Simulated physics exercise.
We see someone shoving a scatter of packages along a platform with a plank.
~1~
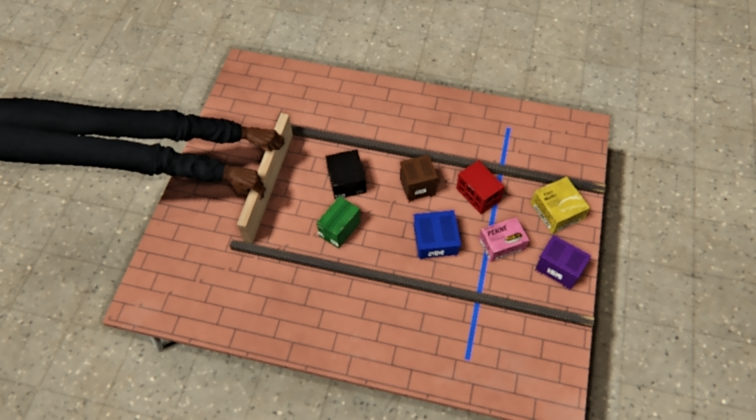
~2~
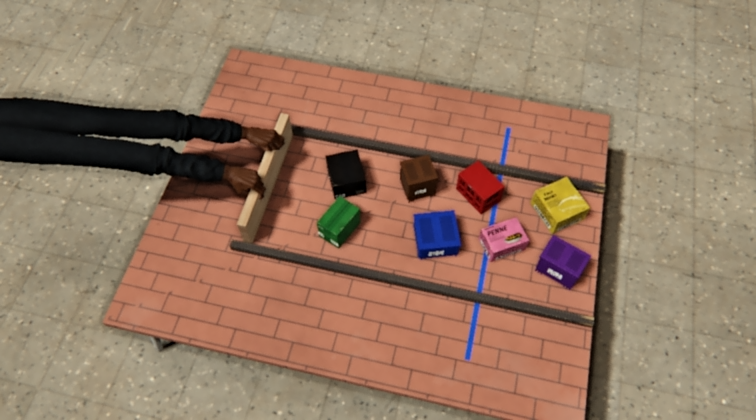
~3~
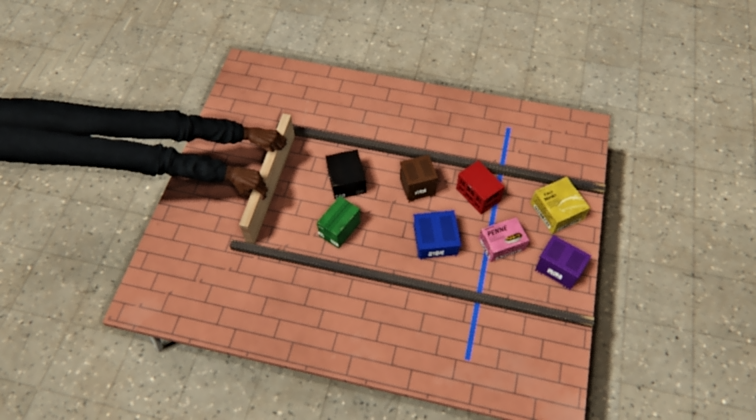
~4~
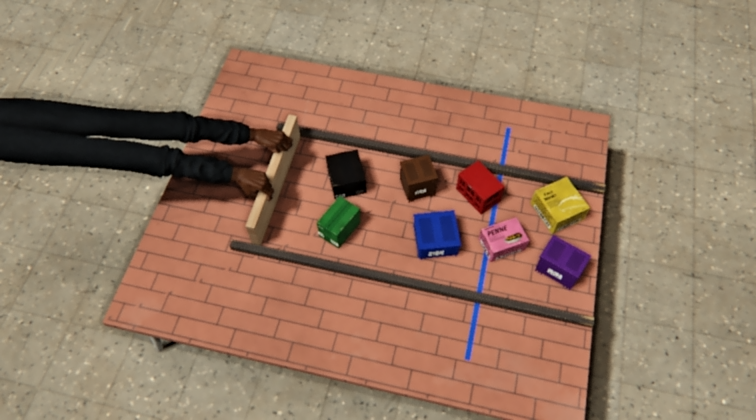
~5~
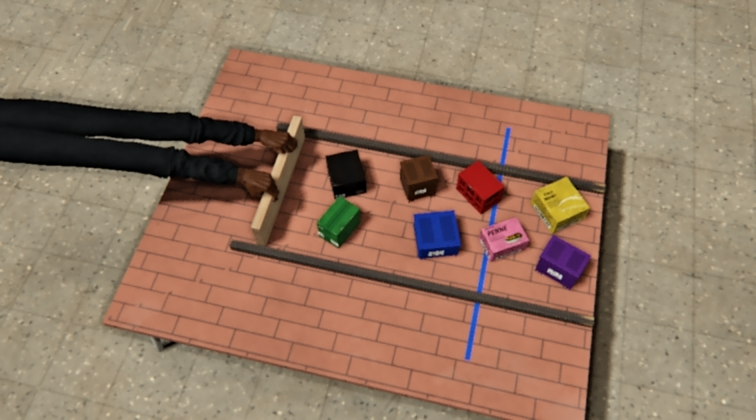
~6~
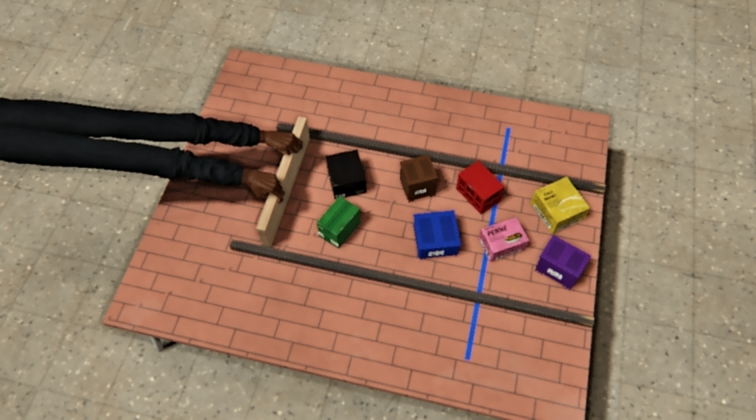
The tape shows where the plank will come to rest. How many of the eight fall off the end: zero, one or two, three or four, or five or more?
The number that fall off is one or two.
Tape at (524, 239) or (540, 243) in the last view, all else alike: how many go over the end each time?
In that order 4 and 4.
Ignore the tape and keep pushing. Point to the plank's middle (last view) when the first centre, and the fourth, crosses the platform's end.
Near (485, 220) and (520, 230).
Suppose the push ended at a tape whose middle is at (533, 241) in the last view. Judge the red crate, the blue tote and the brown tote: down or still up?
The red crate tumbles off; the blue tote holds on; the brown tote remains up.
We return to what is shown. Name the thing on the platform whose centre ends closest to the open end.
The purple tote.
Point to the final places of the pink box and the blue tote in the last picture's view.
The pink box at (579, 238), the blue tote at (536, 254).
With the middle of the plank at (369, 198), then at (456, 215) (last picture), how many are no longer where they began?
The counts are 3 and 8.
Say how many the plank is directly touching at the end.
That makes 2.
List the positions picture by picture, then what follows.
In the first frame, purple tote (562, 263); yellow box (560, 205); pink box (503, 240); plank (267, 177); tape (490, 233).
In the second frame, yellow box (560, 205); brown tote (418, 179).
In the third frame, pink box (503, 240); green box (339, 222).
In the fourth frame, purple tote (562, 263); plank (275, 179).
In the fifth frame, yellow box (560, 205); black parcel (346, 174).
In the sixth frame, purple tote (562, 263); yellow box (560, 205); pink box (503, 240); plank (285, 181); tape (490, 233).
Early on, none off yet; purple tote at rest near (562, 263); yellow box at rest near (560, 205); pink box at rest near (503, 240).
Finally, the number that fall off is one or two; lost, yellow box.
